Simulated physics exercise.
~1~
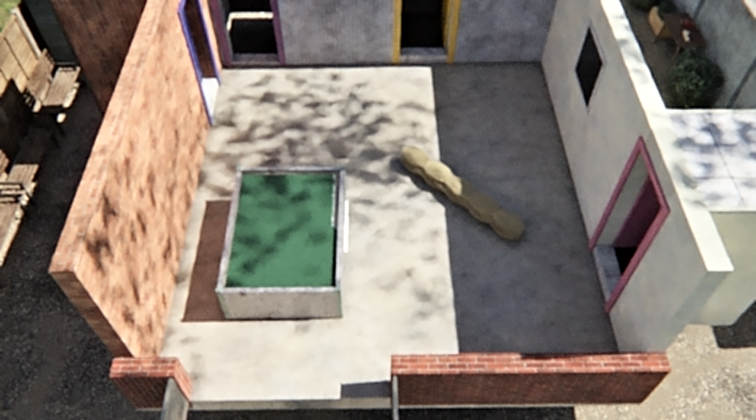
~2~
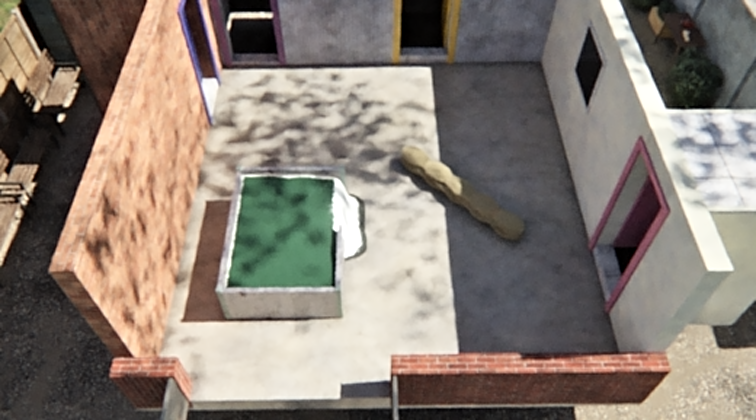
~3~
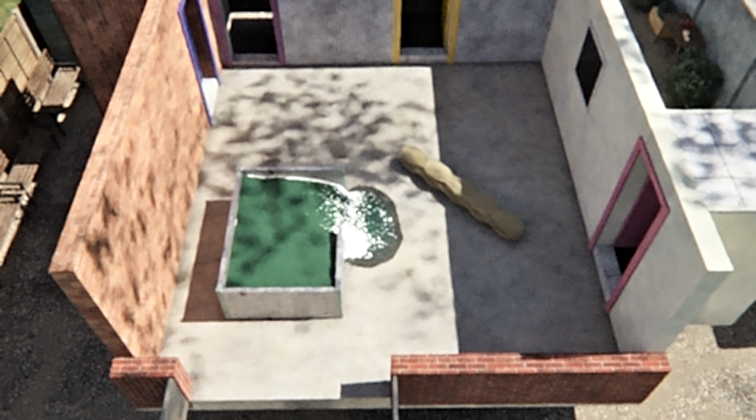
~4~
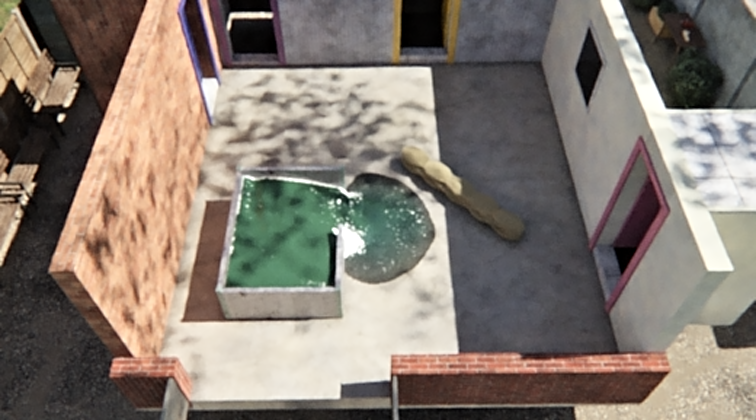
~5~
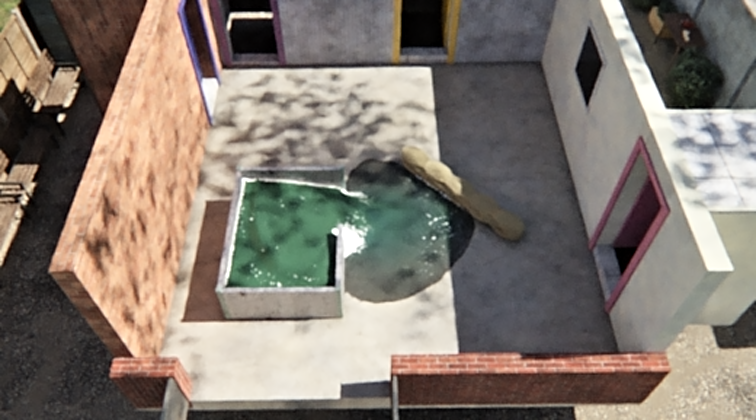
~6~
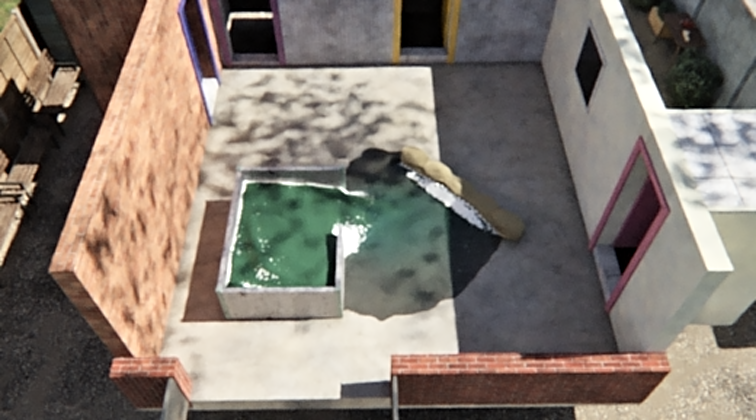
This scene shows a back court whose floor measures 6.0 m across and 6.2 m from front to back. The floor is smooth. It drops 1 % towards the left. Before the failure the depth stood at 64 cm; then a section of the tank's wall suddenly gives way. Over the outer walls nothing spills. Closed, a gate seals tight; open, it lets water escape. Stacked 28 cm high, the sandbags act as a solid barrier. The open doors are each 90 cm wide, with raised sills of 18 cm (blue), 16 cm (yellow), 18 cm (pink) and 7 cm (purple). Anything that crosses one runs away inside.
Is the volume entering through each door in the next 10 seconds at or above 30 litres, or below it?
Blue door: Below, yellow door: Below, pink door: Below, purple door: Below.
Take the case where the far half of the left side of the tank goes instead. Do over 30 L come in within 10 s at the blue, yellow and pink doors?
Then blue would come out on the low side, yellow on the low side and pink on the low side.
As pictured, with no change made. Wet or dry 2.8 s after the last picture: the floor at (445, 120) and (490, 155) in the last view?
Untouched, untouched.
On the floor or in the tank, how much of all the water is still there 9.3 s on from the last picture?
It comes to near 94 per cent.
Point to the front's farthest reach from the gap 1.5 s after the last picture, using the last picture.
Near (622, 376).
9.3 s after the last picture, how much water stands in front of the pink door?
Roughly 5.0 cm deep.
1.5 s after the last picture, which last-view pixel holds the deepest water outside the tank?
Around (622, 376).
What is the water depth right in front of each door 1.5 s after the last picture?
Depths in centimetres - blue: 0, yellow: 0, pink: 14, purple: 0.
Then, 0.7 s after the last picture water covers 20 % of the floor and is deepest (36 cm) near (424, 184); blue door not reached, yellow door not reached, pink door 6 cm at the sill, 0 L in, purple door not reached.
Then, 1.5 s after the last picture water covers 30 % of the floor and is deepest (40 cm) near (622, 376); blue door not reached, yellow door not reached, pink door 14 cm at the sill, 0 L in, purple door not reached.
Then, 2.8 s after the last picture water covers 45 % of the floor and is deepest (24 cm) near (533, 351); blue door not reached, yellow door 3 cm at the sill, 0 L in, pink door 17 cm at the sill, 0 L in, purple door not reached.
Then, 5.3 s after the last picture water covers 75 % of the floor and is deepest (15 cm) near (155, 382); blue door 6 cm at the sill, 0 L in, yellow door 2 cm at the sill, 0 L in, pink door 10 cm at the sill, 1 L in, purple door 5 cm at the sill, 0 L in.
Then, 9.3 s after the last picture water covers 95 % of the floor and is deepest (9 cm) near (205, 154); blue door 8 cm at the sill, 0 L in, yellow door 5 cm at the sill, 0 L in, pink door 5 cm at the sill, 1 L in, purple door 7 cm at the sill, 0 L in.
